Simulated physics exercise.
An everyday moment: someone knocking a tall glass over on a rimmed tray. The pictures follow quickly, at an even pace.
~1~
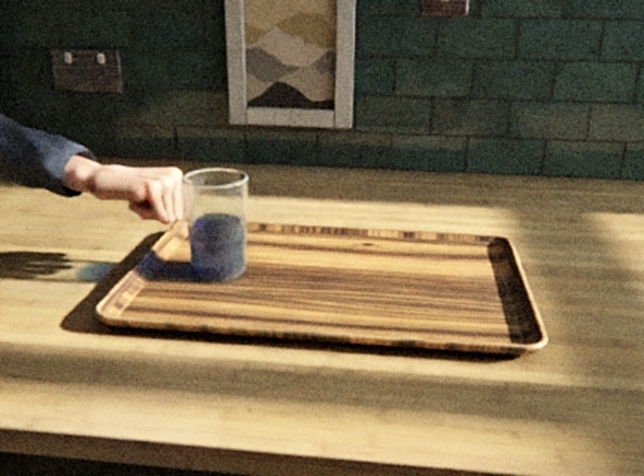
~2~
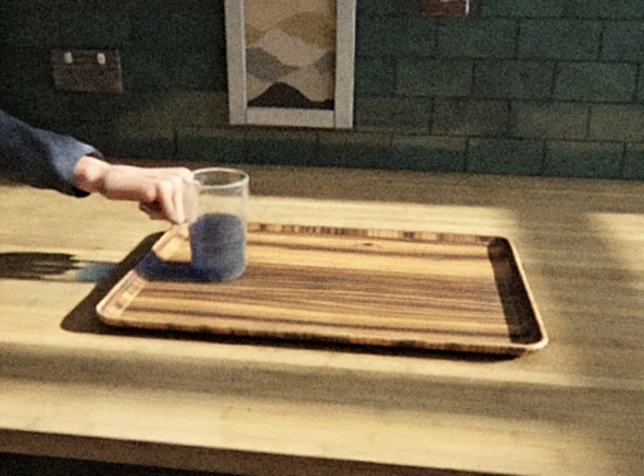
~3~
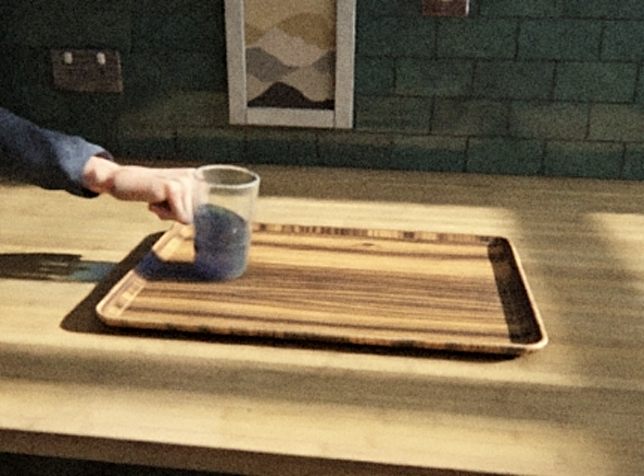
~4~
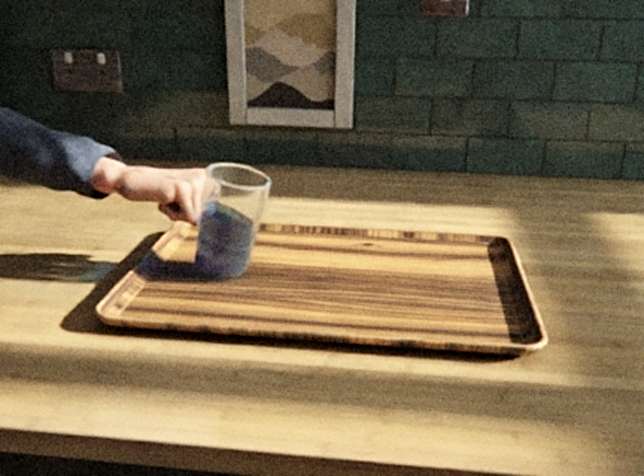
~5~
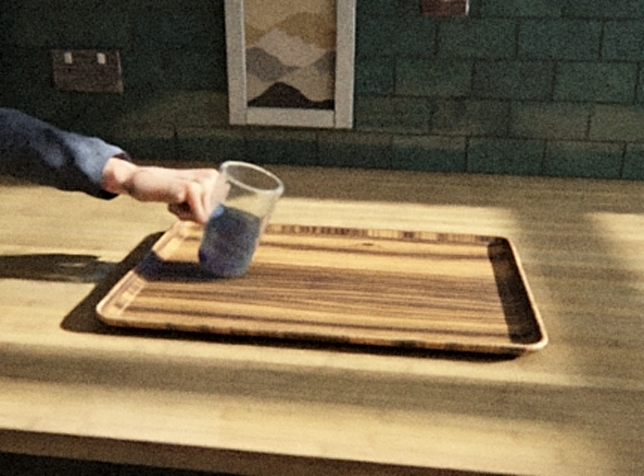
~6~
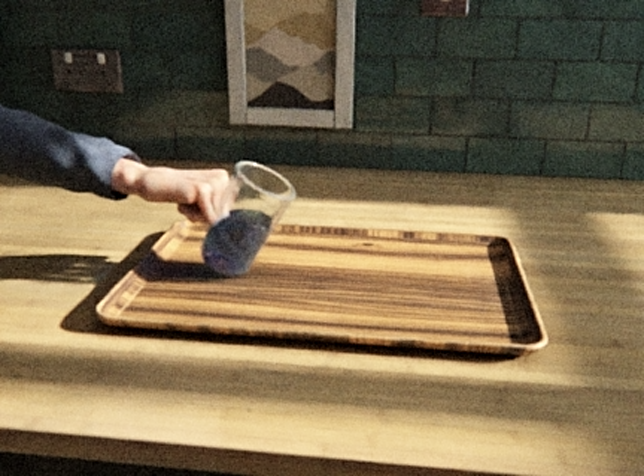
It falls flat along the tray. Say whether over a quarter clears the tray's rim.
After the fall a quarter and more lands beyond the tray.
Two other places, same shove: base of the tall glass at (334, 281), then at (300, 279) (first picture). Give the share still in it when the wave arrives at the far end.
Near 85 % and 75 %.
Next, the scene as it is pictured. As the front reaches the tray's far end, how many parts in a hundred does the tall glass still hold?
Close to 45 per cent.
A moment on, the tall glass is falling and 100 per cent is in the glass, 0 on the tray and 0 above or beyond its rim.
Next, the tall glass lies on its side and 84 per cent is in the glass, 4 on the tray and 12 above or beyond its rim.
Then the tall glass lies on its side and 42 per cent is in the glass, 56 on the tray and 2 above or beyond its rim.
Later the tall glass lies on its side and 22 per cent is in the glass, 47 on the tray and 32 above or beyond its rim.
At rest 65 per cent is held by tray and glass, 35 is off the tray.
